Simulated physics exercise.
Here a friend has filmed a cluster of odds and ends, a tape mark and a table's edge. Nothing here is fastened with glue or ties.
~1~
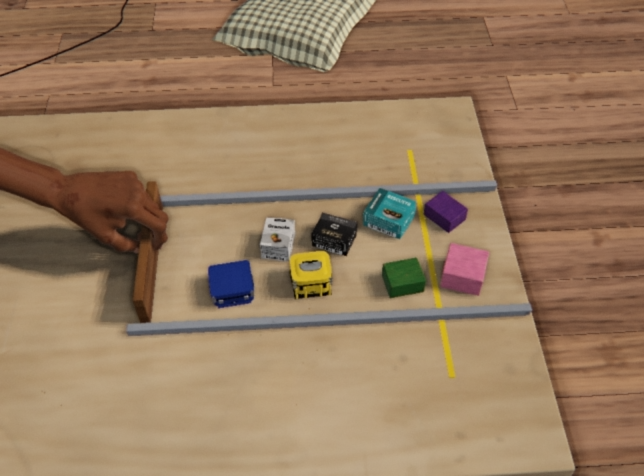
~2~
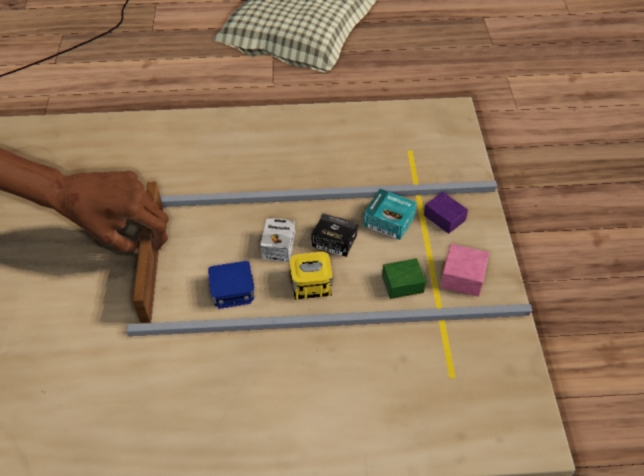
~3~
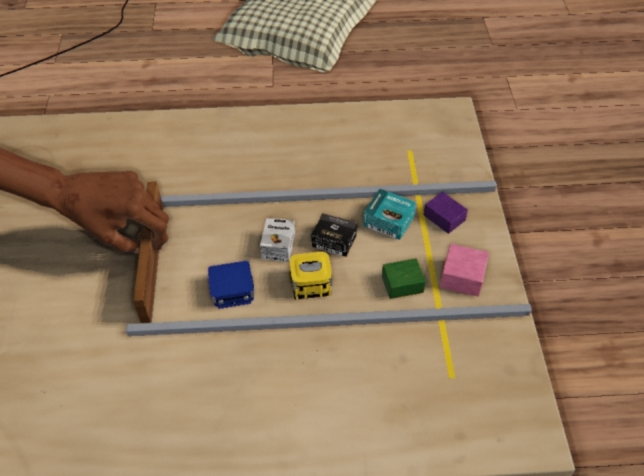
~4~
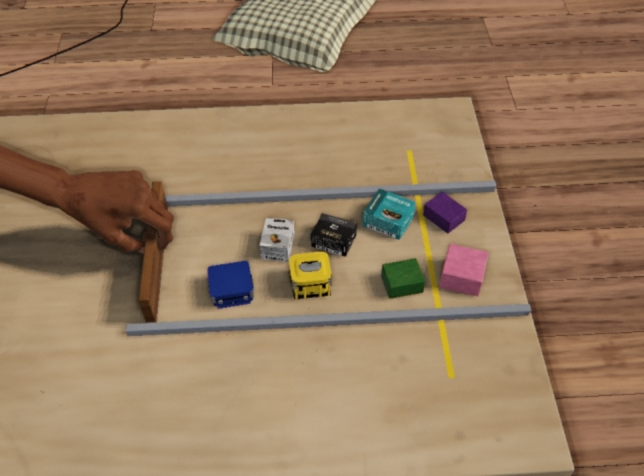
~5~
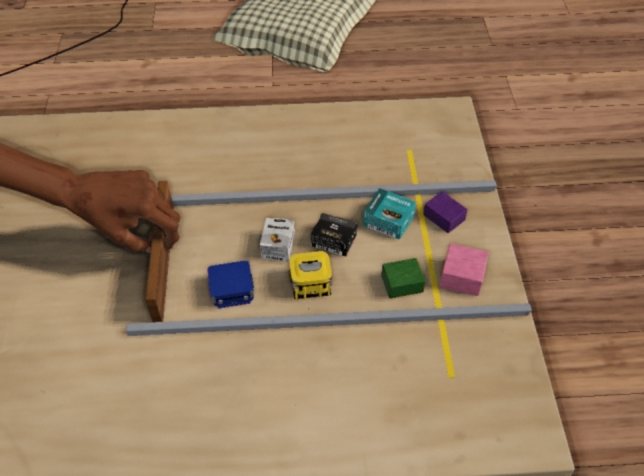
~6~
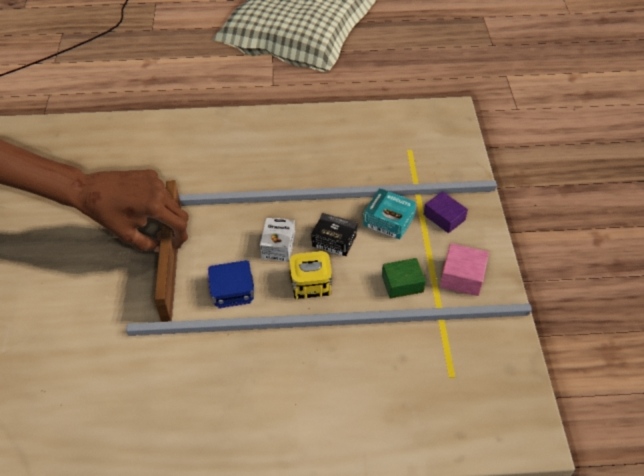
A hand holding a brown wooden board stays still at first, then slides it slowly a short way right between two grey rails on a pale tabletop, seen from above at an angle by a steady camera. Blue, white, yellow, black, turquoise and green objects sit left to right before a yellow tape line, with purple and pink blocks beyond it. None of these objects moves, nor does the checked cushion on the wooden floor behind.
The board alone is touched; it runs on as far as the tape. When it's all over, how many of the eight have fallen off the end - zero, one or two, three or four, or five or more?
From what I see, the table loses one or two of them.
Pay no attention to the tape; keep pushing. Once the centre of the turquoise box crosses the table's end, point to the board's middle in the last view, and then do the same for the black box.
The middle is at (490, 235) when it's the turquoise box, and at (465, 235) when it's the black box.
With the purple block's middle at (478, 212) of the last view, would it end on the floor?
In that case it holds firm.
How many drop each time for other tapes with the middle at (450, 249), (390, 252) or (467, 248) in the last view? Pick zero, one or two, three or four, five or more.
One or two; one or two; three to four.
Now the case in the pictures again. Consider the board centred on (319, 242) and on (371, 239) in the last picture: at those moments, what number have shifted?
5 by the first point, 7 by the second.
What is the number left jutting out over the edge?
The answer comes to 0.
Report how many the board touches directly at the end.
3 in contact.
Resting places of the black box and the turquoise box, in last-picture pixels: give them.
They finish at roughly (478, 243) and (442, 203) respectively.
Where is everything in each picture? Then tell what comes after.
The first frame shows pink block (465, 269); purple block (446, 212); green block (403, 278); board (149, 250); tape (428, 250).
The second frame shows purple block (446, 212); turquoise box (390, 214).
The third frame shows green block (403, 279); yellow case (311, 275).
The fourth frame shows pink block (464, 270); board (154, 250).
The fifth frame shows purple block (445, 212); black box (334, 234).
The sixth frame shows pink block (465, 269); purple block (446, 212); green block (403, 278); board (169, 249); tape (428, 250).
Early on, none off yet; pink block at rest near (465, 269); purple block at rest near (446, 212); green block at rest near (403, 278).
A while later, none off yet; pink block at rest near (465, 269); purple block at rest near (446, 212); green block travelled a little near (418, 279).
Further along, none off yet; pink block travelled about its own width near (522, 264); purple block at rest near (448, 212); green block travelled well along near (487, 277).
Finally, the number that fall off is one or two; lost, green block and pink block.
